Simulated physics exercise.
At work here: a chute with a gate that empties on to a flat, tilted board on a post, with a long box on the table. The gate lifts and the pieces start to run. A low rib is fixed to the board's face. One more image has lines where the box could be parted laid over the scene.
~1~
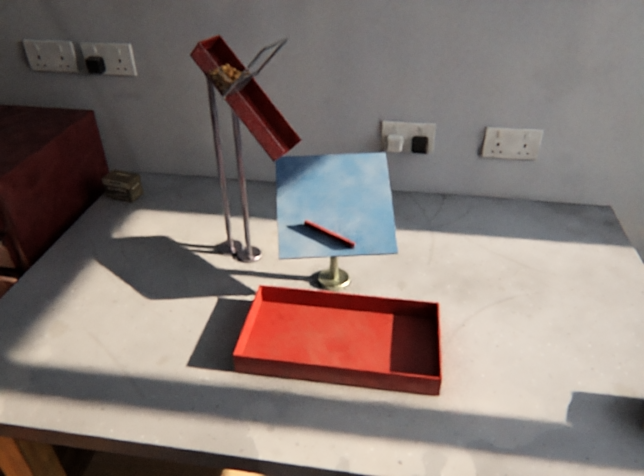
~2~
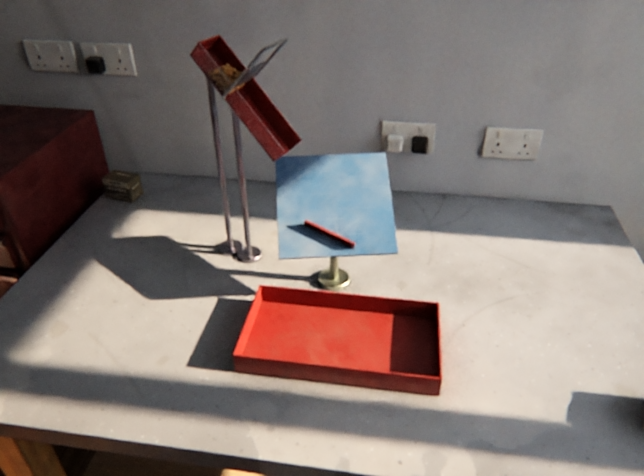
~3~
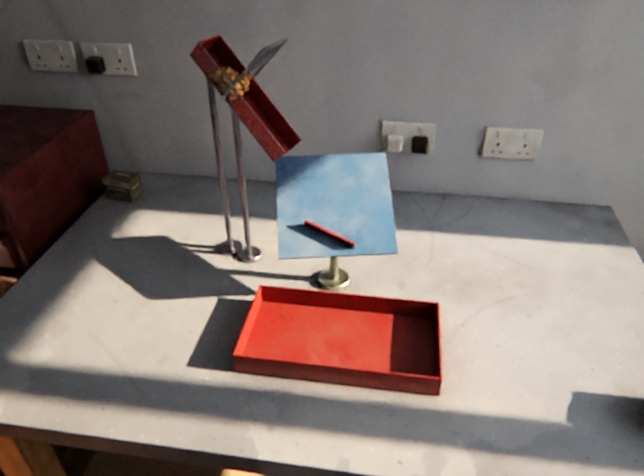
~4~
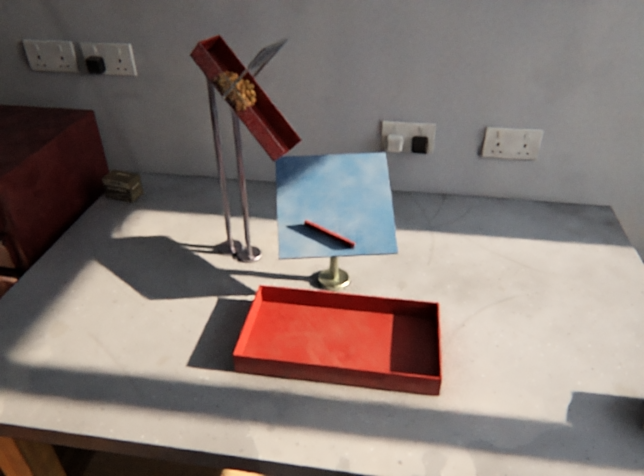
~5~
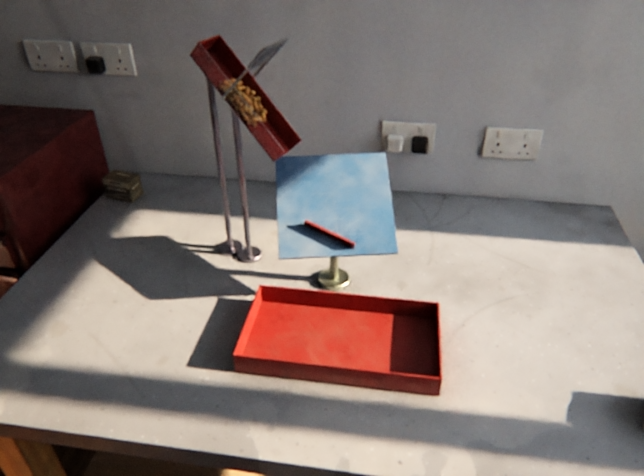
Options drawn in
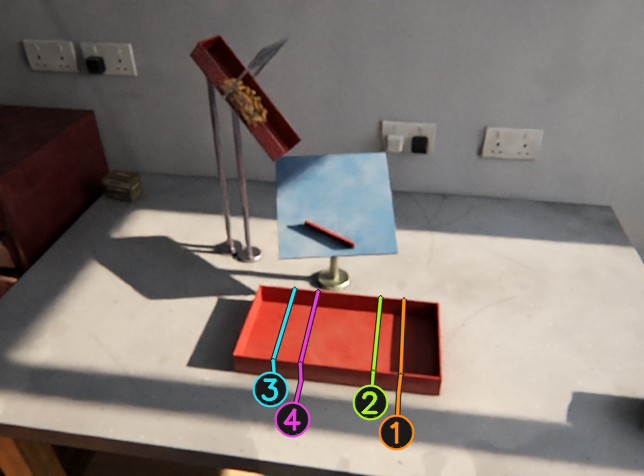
A pale grey tabletop in patchy sunlight, against a grey wall with white sockets, is seen from slightly above by a still camera. A sloping red chute on thin metal legs holds small tan pieces behind a gate, above a tilted blue board with a red rib, with an open, empty red box in front. The gate swings up, and the pieces slide down the chute towards the right, spreading into a longer cluster.
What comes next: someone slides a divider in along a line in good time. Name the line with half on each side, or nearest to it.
The best line is 1.
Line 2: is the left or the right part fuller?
The right side.
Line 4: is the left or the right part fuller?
More lands on the right.
On the marked copy, line 1 crosses the front rim at (400, 374); line 2 crosses the front rim at (373, 371); line 3 crosses the front rim at (273, 359); line 4 crosses the front rim at (300, 362).
Choosing 1, of what is caught, about a third on the left of the divider, about two thirds on the right.
Choosing 2, of what is caught, a stray few on the left of the divider, nearly all on the right.
Choosing 3, of what is caught, none on the left of the divider, all on the right.
Choosing 4, of what is caught, a stray few on the left of the divider, nearly all on the right.
